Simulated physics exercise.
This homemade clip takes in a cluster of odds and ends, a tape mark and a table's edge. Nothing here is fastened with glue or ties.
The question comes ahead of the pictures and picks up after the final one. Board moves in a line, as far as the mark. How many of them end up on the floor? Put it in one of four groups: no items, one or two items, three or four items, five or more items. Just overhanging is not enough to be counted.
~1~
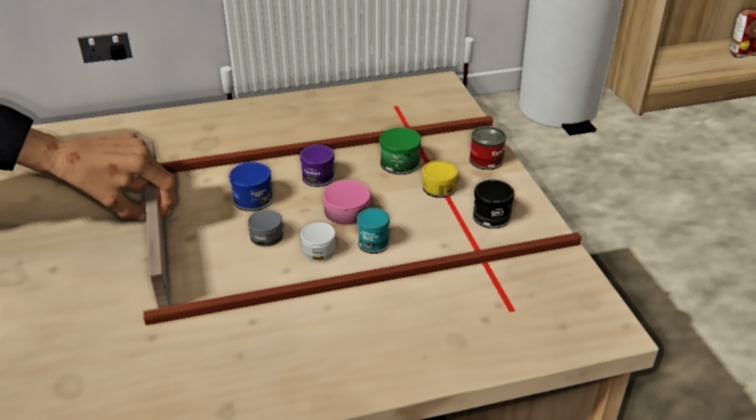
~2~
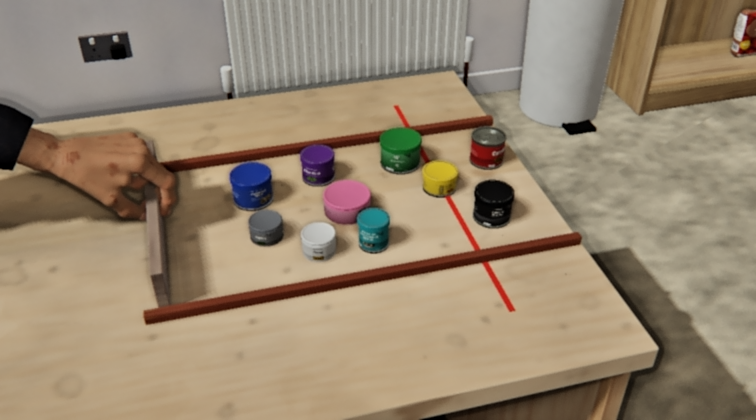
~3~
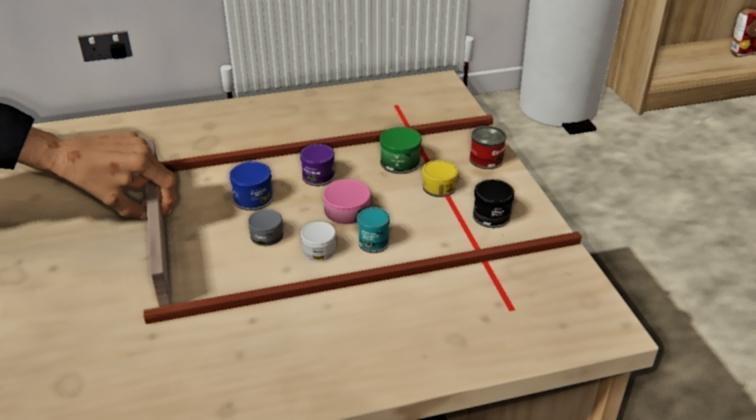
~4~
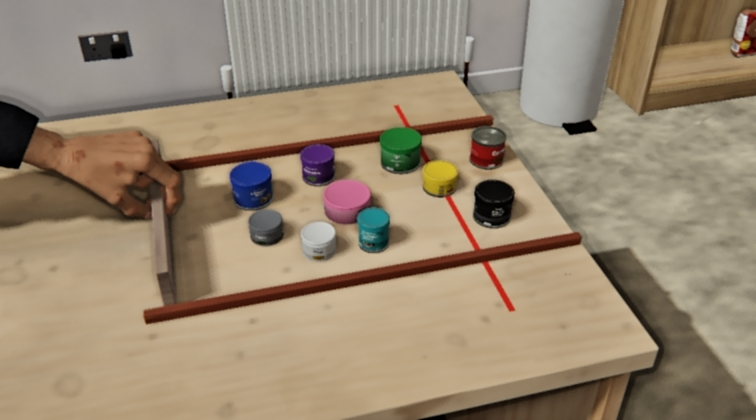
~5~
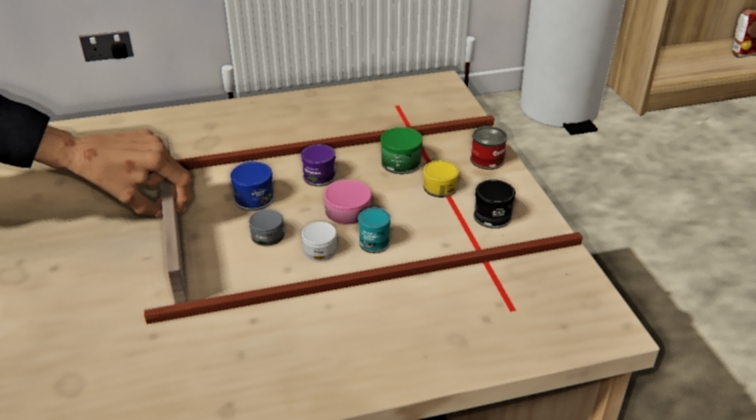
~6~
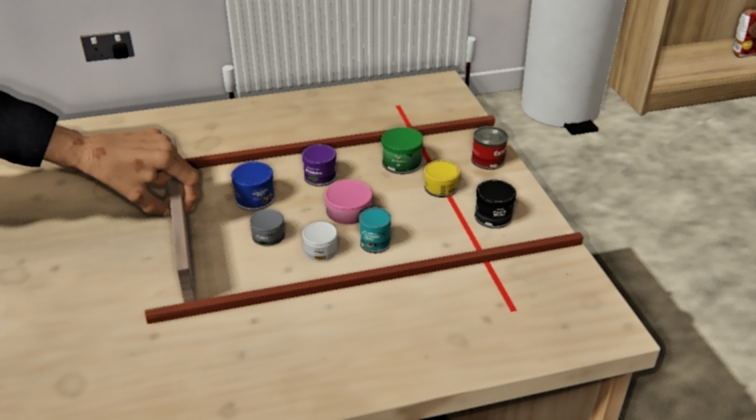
Group: No items.
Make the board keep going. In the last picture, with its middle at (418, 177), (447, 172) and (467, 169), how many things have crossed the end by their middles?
First 0, next 0, last 1.
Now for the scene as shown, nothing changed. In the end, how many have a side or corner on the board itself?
4.
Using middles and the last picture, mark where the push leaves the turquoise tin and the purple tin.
They finish at roughly (517, 226) and (438, 137) respectively.
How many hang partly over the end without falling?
1 is the number.
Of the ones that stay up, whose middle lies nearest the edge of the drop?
It's the red tin that ends nearest.
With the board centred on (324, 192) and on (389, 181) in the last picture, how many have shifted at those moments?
At the one place 6, at the other 8.
Early on, none off yet; red tin at rest near (489, 148); black tin at rest near (495, 204); yellow tin at rest near (442, 179).
Finally, the number that fall off is zero.
